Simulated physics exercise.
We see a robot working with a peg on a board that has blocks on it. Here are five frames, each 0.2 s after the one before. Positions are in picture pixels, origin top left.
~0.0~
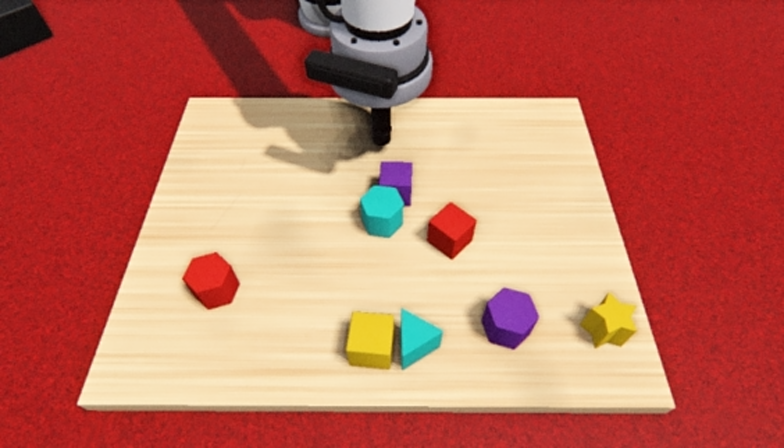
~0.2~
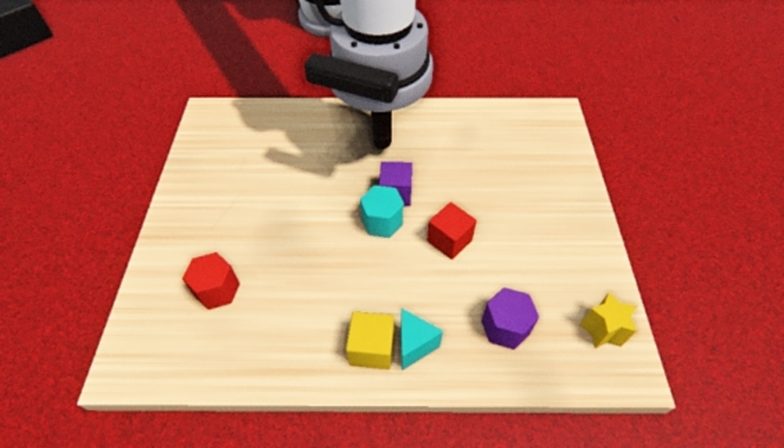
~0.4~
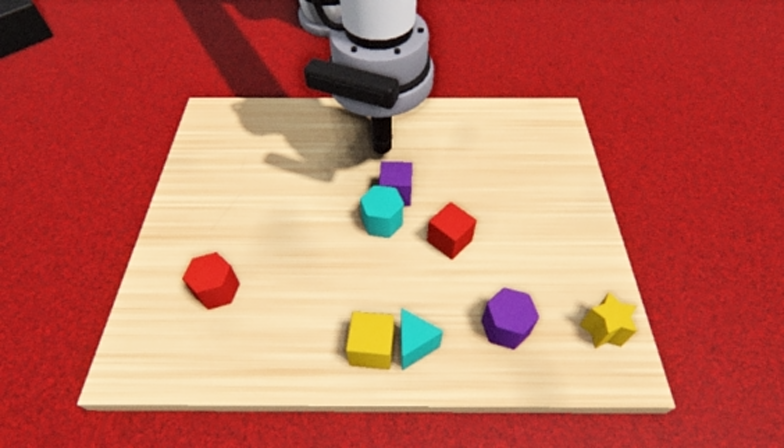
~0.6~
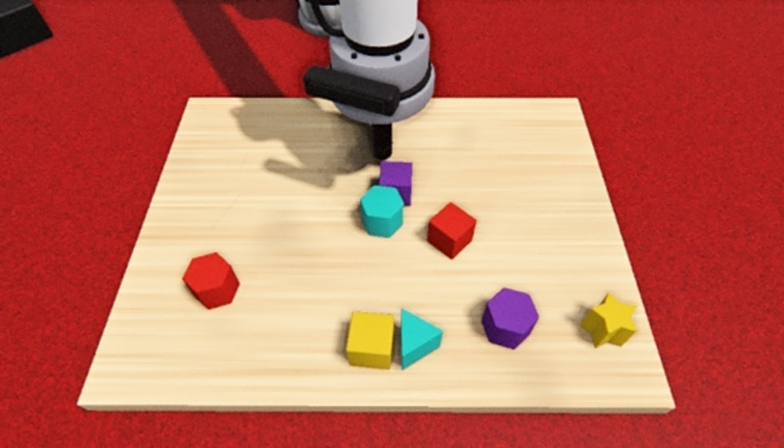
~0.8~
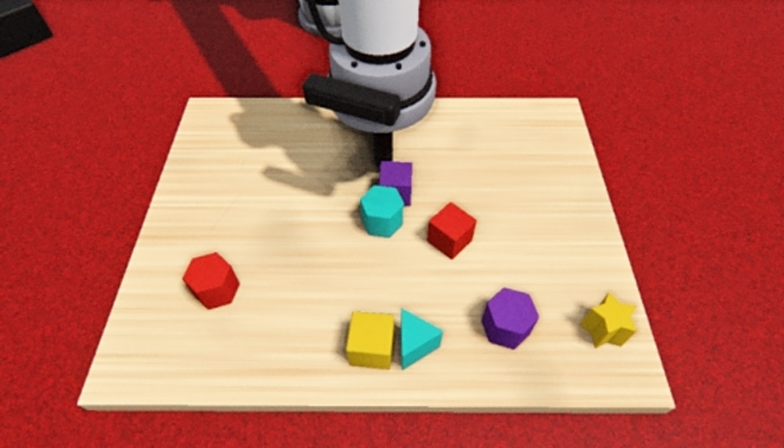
A robot arm's black peg moves slightly down toward the purple block; the blocks stay still.
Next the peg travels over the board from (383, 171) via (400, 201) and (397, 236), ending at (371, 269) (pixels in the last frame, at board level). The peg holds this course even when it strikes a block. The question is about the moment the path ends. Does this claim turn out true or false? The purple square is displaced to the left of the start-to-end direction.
It is true.
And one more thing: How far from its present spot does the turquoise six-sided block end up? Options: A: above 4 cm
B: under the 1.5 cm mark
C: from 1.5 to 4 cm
Choice A: Above 4 cm.
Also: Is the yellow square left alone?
I expect so.
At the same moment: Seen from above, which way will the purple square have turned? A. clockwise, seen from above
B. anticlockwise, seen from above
B.
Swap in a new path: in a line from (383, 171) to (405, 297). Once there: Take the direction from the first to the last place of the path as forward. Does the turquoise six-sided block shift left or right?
Facing from start to end, it shifts right.
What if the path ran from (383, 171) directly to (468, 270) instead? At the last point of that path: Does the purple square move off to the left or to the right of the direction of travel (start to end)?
It's going to go right.
On the path given first. One third of the way, peg (400, 192); turquoise six-sided block (381, 230); purple square (405, 204), turned 20° clockwise.
Two thirds of the way, peg (396, 228); turquoise six-sided block (373, 271), turned 30° clockwise; purple square (403, 242).
At the end, peg (370, 261); yellow square in place; turquoise six-sided block (371, 280), turned 40° clockwise; purple square (404, 258), turned 45° anticlockwise; red square in place.
